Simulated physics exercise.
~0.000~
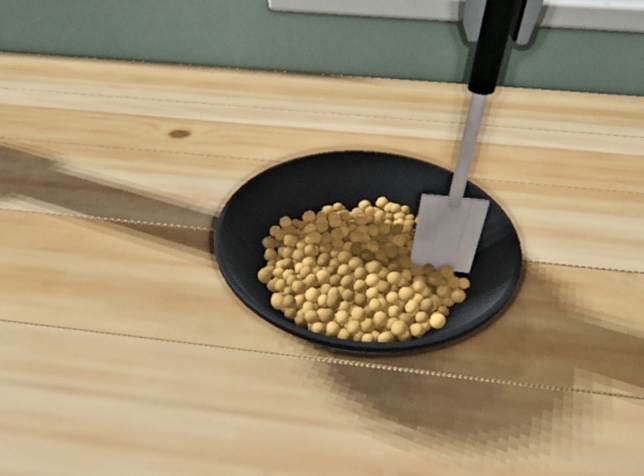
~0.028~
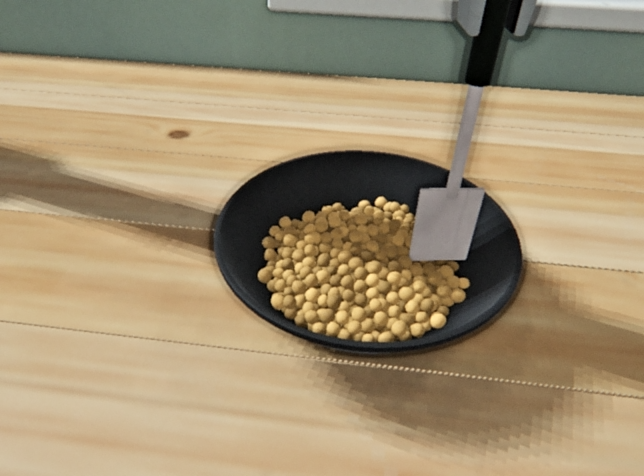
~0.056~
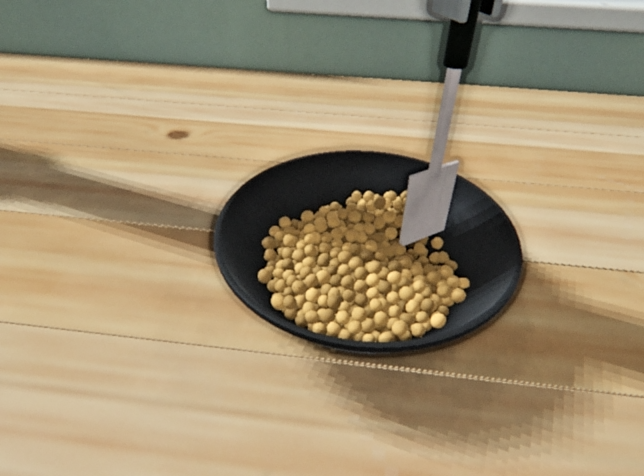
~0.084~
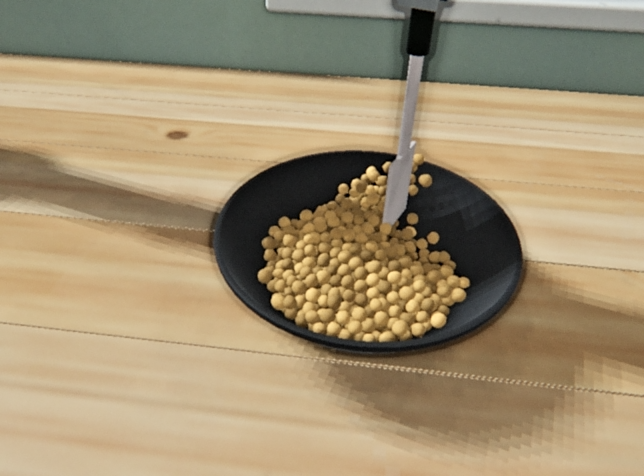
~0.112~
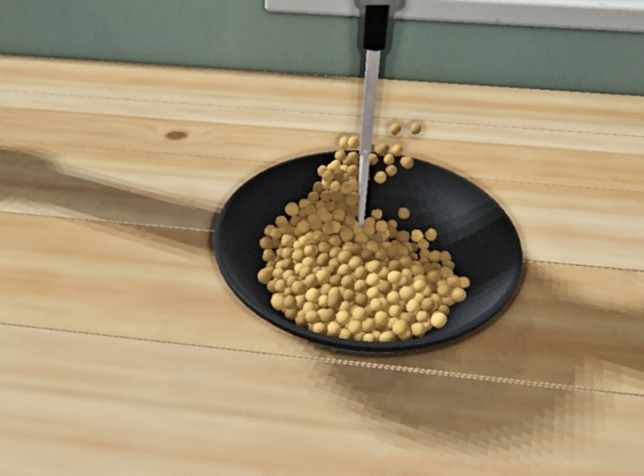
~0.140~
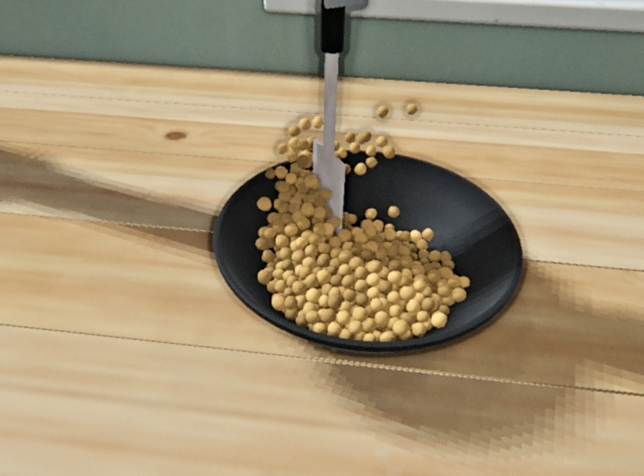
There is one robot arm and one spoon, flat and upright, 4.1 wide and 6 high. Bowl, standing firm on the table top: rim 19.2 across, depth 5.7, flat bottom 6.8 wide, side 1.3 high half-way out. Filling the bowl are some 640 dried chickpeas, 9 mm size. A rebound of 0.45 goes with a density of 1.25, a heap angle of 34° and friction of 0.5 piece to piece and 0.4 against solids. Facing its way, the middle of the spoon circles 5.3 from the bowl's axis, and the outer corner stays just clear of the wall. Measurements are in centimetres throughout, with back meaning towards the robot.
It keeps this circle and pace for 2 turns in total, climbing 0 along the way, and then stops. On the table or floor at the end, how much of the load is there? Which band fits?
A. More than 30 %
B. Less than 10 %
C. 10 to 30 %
Answer: A.
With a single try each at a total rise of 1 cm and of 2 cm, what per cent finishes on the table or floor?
Near 25 in a hundred, then near 15 in a hundred.
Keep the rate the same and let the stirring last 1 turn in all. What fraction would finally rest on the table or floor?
Roughly 30 per cent would end up there.
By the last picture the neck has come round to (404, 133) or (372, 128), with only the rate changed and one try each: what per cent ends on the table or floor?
Some 15 and 30 per cent respectively.
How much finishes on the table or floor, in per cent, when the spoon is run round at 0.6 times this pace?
Roughly 20 per cent.
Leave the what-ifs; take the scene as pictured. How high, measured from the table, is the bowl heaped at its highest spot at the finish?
4.0 cm or so.
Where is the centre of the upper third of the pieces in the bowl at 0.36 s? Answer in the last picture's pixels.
About (446, 248).
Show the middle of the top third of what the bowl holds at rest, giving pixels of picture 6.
The centre sits around (365, 255) in the last picture.
After 0.36 s, 355° round, highest piece 10 above the table; 494 in the bowl, 66 on the table or floor, 79 in flight or on the tool.
After 0.58 s, 224° round, highest piece 10 above the table; 408 in the bowl, 208 on the table or floor, 23 in flight or on the tool.
After 0.89 s, 0° round, highest piece 4 above the table; 386 in the bowl, 253 on the table or floor.
After 1.59 s, 0° round, highest piece 4 above the table; 386 in the bowl, 253 on the table or floor.
In the end, 386 in the bowl, 253 on the table or floor. That is 40 % on the table or floor.
